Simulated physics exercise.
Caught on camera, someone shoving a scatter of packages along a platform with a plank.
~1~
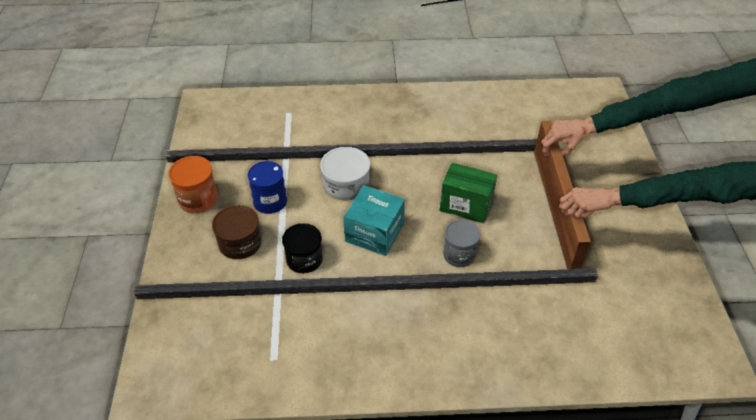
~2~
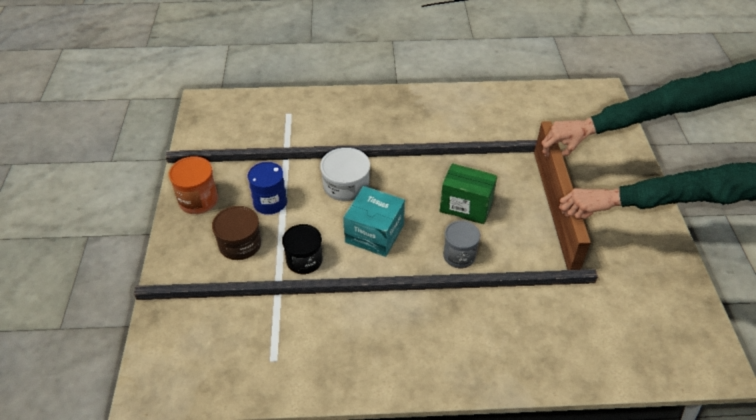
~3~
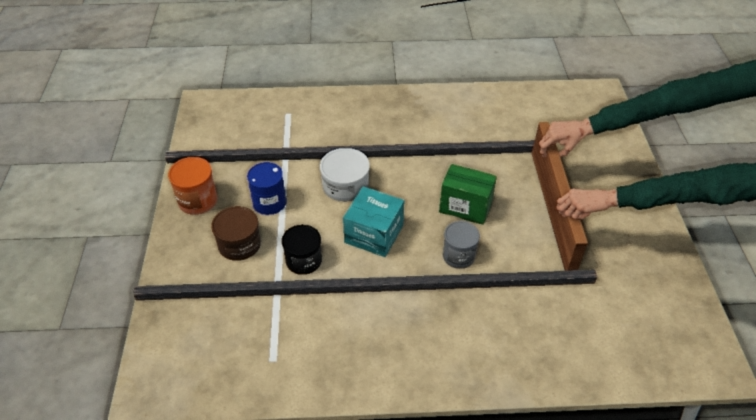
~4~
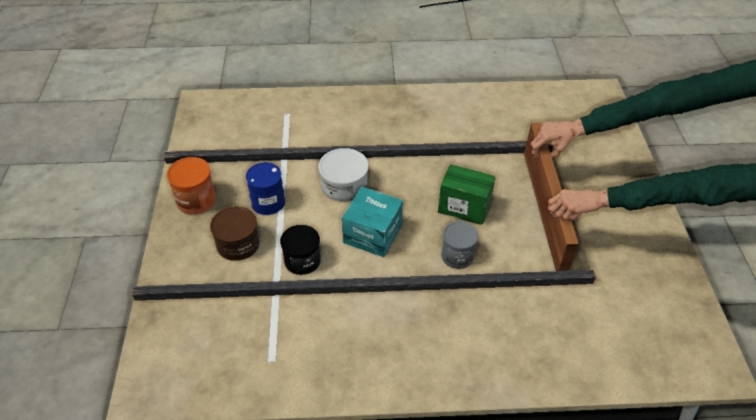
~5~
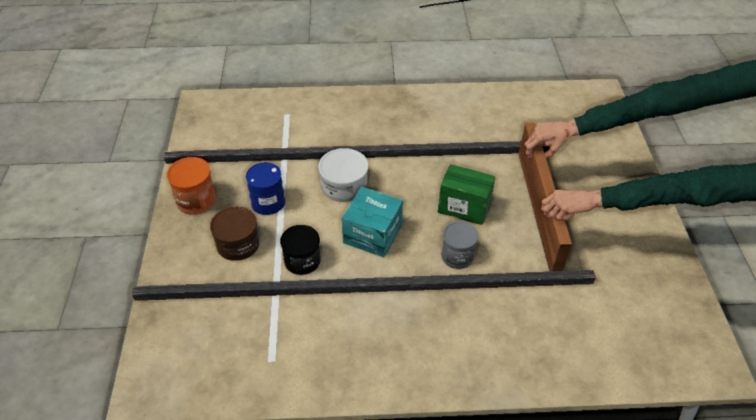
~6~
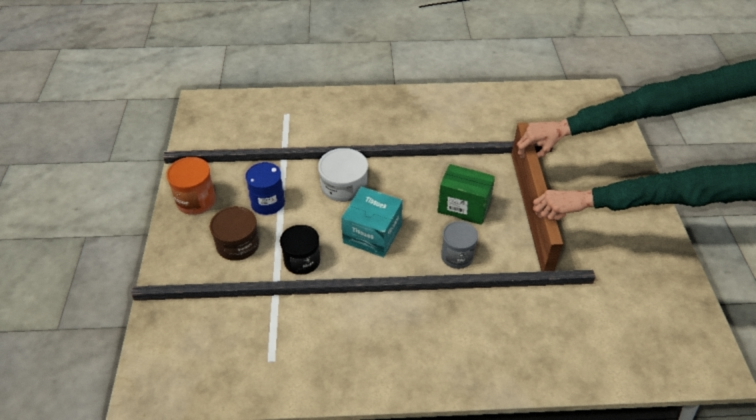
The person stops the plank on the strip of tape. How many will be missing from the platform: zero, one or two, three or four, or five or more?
As it turns out, the number that fall off is zero.
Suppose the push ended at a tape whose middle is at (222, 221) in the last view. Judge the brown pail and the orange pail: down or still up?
The brown pail drops off; the orange pail is lost.
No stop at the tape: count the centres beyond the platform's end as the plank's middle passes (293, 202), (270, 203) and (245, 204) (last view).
Past the end: 0, 0 and 0.
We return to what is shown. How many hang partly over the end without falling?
0 of them.
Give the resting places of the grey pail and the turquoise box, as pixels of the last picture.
First (258, 264), then (244, 229).
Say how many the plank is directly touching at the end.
3 of them.
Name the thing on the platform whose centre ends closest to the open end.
Foremost is the orange pail.
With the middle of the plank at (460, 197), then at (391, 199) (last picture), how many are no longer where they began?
The counts are 2 and 4.
Early on, none off yet; orange pail at rest near (192, 186); brown pail at rest near (235, 234); blue canister at rest near (266, 189).
Finally, the number that fall off is zero.
